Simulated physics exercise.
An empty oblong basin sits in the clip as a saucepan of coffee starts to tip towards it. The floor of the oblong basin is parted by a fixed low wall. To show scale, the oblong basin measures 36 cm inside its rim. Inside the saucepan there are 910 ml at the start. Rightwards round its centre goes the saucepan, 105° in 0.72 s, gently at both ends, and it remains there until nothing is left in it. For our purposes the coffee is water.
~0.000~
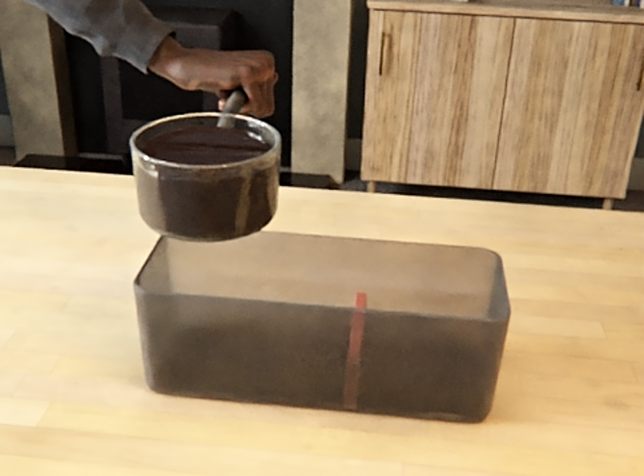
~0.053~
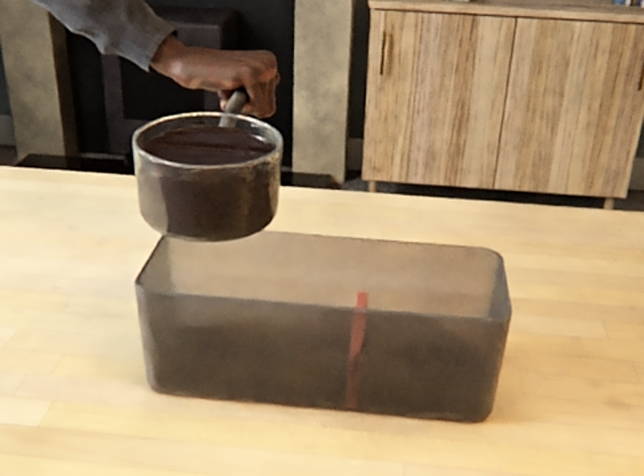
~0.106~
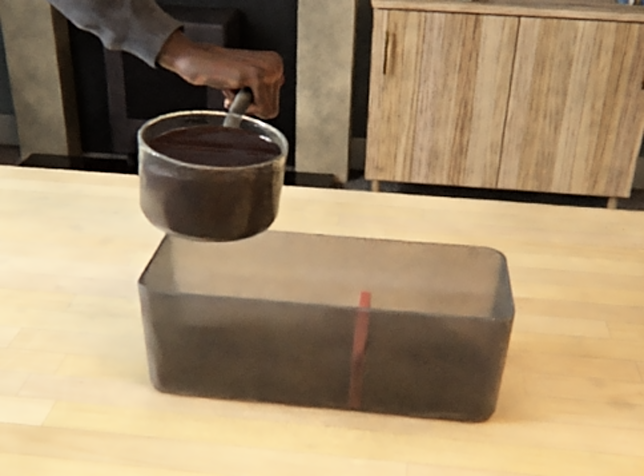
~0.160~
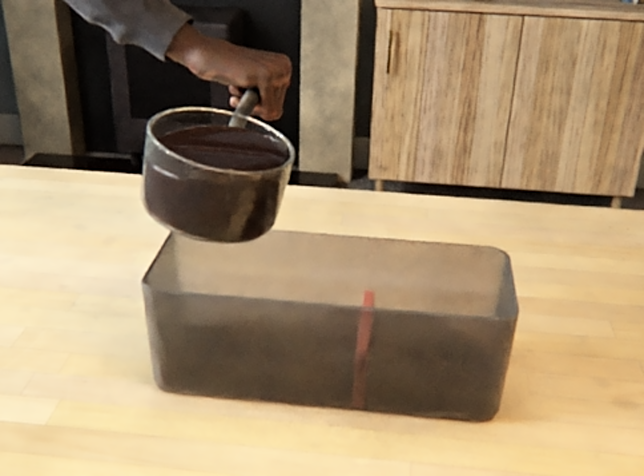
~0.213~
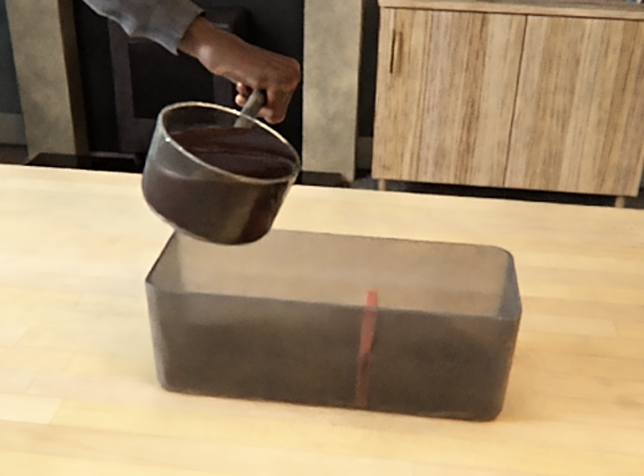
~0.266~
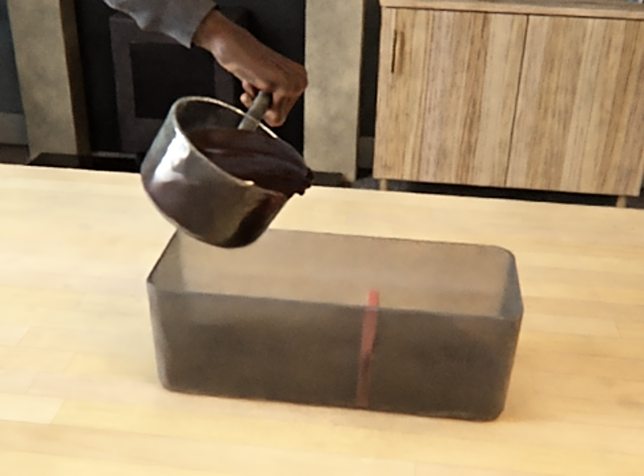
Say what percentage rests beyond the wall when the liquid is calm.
Roughly 8 per cent rests beyond the wall.
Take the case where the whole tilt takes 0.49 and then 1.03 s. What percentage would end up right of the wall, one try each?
Try 1: Approx. 10 %; try 2: Approx. 15 %.
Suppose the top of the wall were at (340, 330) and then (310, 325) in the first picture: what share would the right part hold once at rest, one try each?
In order, 25 and 70 per cent.
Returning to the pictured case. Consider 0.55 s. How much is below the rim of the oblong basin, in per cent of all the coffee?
Around 42%.
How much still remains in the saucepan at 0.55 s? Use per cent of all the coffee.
Roughly 32 percent.
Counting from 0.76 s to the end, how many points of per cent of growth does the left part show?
Roughly 5 percent.
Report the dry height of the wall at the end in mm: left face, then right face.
Left: Roughly 30 mm; right: Roughly 56 mm.
By 0.55 s the tilt is 92° and 32 per cent is still to pour, 38 is left of the wall and 4 right of it.
By 0.76 s the tilt is 105° and 6 per cent is still to pour, 83 is left of the wall and 6 right of it.
By 0.98 s the tilt is 105° and 0 per cent is still to pour, 87 is left of the wall and 8 right of it.
By 1.22 s the tilt is 105° and 0 per cent is still to pour, 88 is left of the wall and 8 right of it.
At rest 88 per cent lies left of the wall, 8 right of it and 4 outside.
